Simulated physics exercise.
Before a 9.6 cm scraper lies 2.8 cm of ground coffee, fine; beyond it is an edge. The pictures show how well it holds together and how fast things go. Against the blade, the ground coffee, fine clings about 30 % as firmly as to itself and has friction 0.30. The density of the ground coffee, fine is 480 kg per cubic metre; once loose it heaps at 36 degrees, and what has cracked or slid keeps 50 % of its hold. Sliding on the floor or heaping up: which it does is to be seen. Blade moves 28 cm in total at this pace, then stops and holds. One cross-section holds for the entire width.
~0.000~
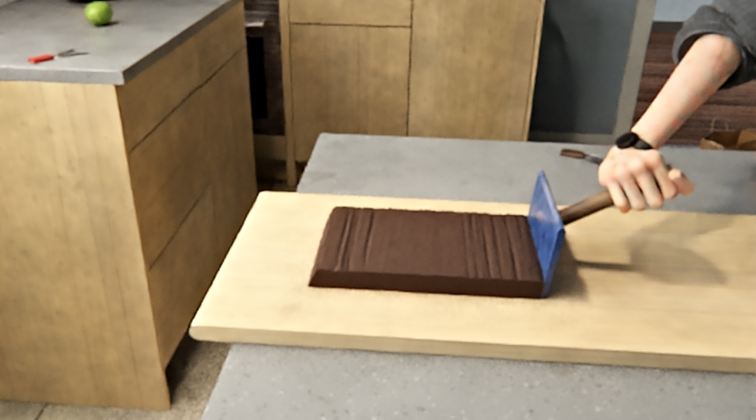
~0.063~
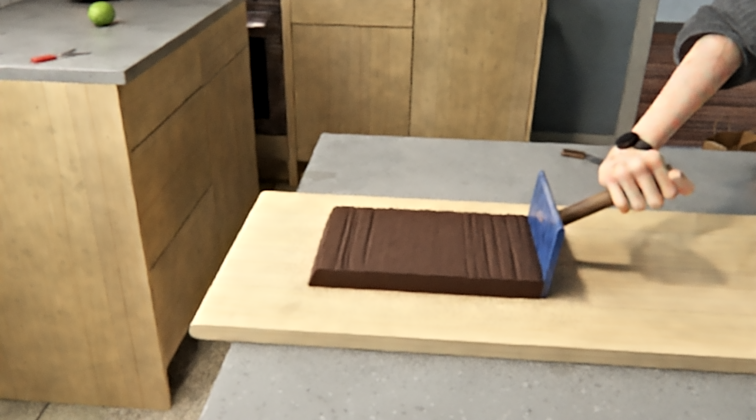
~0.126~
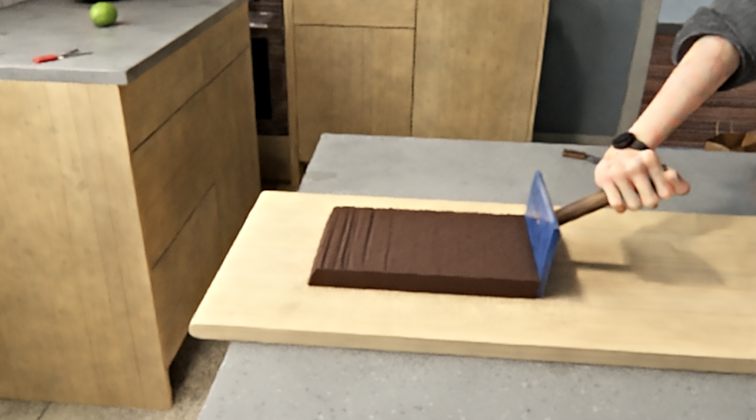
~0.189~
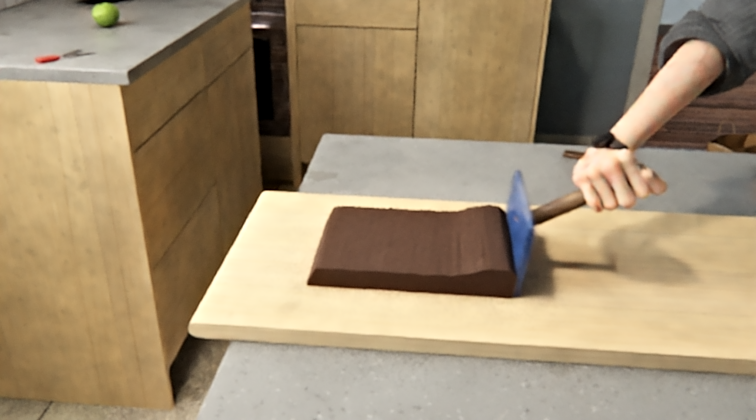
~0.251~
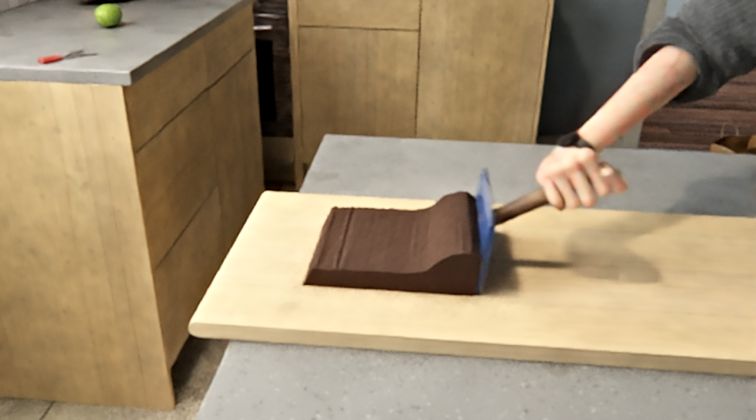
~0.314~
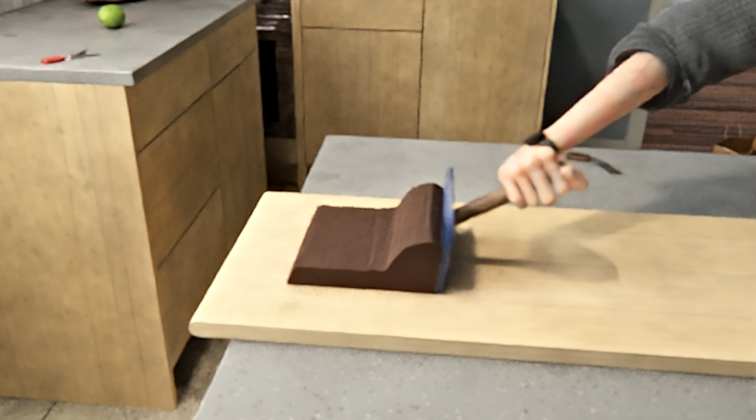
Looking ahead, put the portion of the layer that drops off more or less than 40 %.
Outcome: A fraction beneath the 40 % line.
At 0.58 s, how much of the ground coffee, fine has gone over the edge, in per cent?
Value: Near 6 %.
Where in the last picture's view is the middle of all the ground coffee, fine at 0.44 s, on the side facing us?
Estimated pixel: (304, 269).
After 0.44 s, 0 % has gone over the edge.
After 0.58 s, 6 % has gone over the edge.
After 0.73 s, 27 % has gone over the edge.
After 0.87 s, 28 % has gone over the edge.
After 1.01 s, at the end, 28 % has gone over the edge.
